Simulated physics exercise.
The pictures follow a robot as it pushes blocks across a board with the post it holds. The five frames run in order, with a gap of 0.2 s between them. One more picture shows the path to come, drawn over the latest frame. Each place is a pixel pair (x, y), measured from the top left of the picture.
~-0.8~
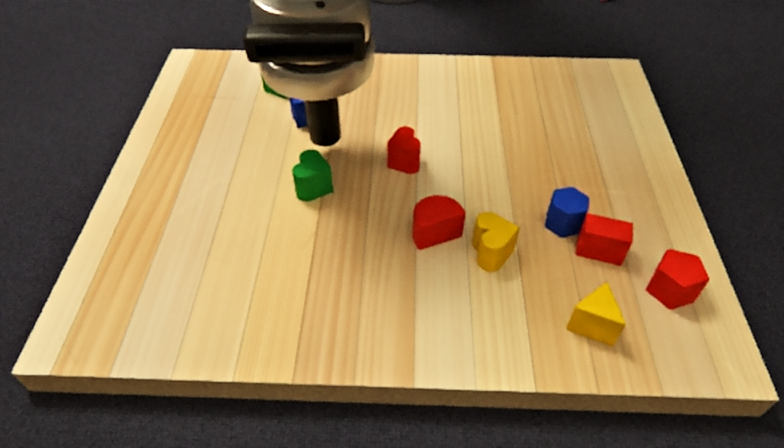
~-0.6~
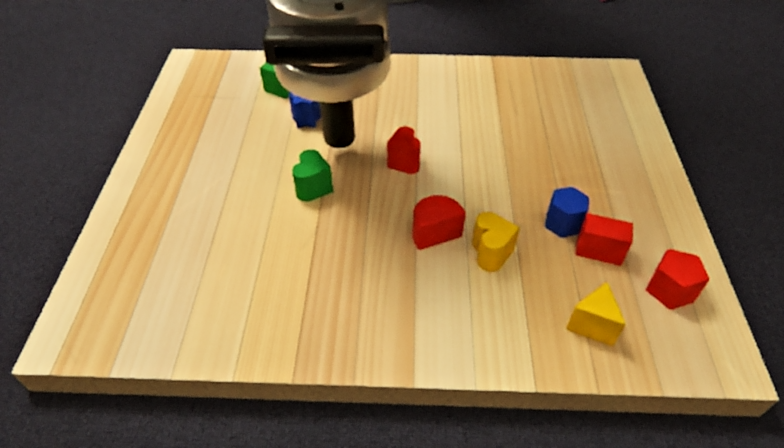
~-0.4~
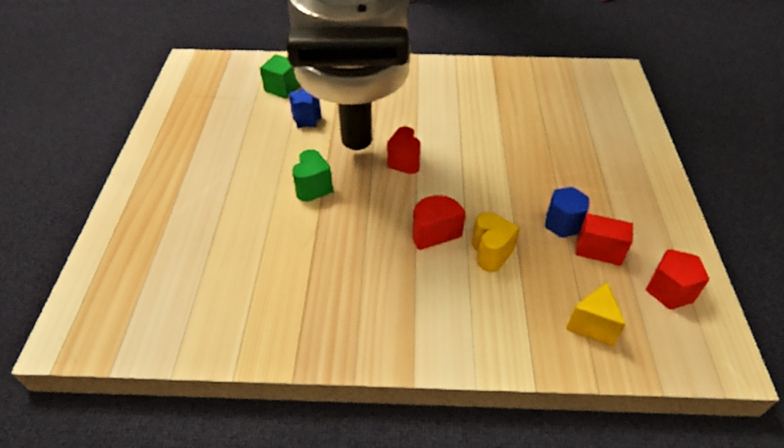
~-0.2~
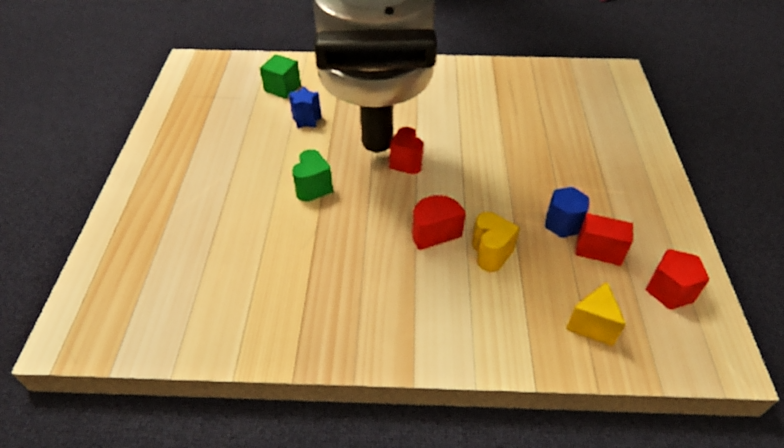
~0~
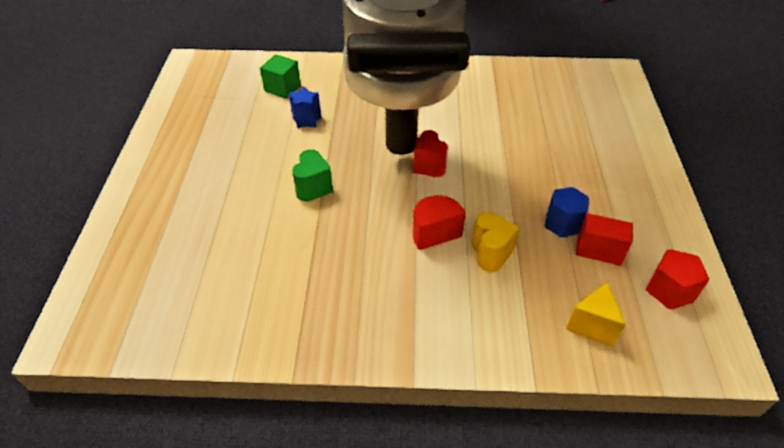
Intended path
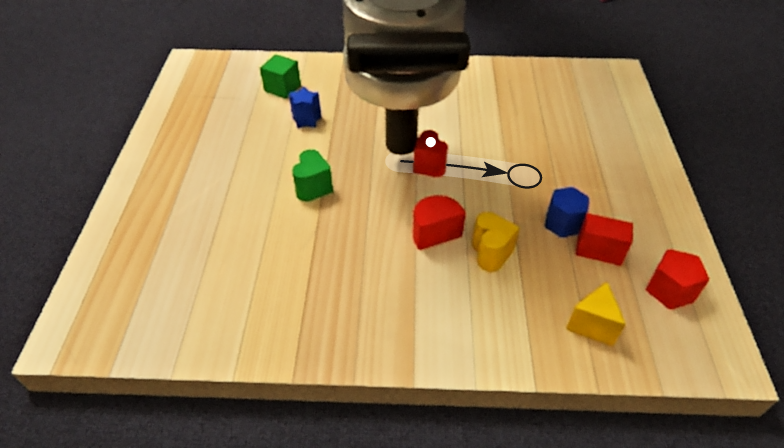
A robot arm moves right across the wooden board and nudges a red block rightward.
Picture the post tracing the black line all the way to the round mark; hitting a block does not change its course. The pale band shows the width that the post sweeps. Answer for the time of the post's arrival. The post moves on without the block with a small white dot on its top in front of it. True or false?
My answer: False.
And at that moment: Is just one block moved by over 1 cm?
Yes, that is how it ends up.
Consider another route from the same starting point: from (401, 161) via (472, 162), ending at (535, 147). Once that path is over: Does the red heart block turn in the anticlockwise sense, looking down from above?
No, that is not how it ends up.
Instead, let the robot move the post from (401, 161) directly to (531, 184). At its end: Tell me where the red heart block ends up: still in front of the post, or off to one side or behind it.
Answer: Still ahead.
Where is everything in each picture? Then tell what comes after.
The first picture shows post tip (326, 138); block tops, red heart block (405, 138); blue hexagon (571, 199).
The second picture shows post (340, 139); blocks unchanged.
The third picture shows post (357, 141); blocks unchanged.
The fourth picture shows post (378, 144); blocks unchanged.
The fifth picture shows post (401, 146); red heart block (431, 142); blue hexagon (571, 199).
Path on the board, from (401, 161) over (442, 164) and (483, 169) to (525, 176); the dot is on the red heart block.
The first path, step by step. One third of the way, post (443, 150); red heart block (473, 148).
Two thirds of the way, post (486, 155); red heart block (516, 155), turned 15° clockwise.
At the end, post (528, 161); red heart block (558, 165), turned 30° clockwise; blue hexagon in place.
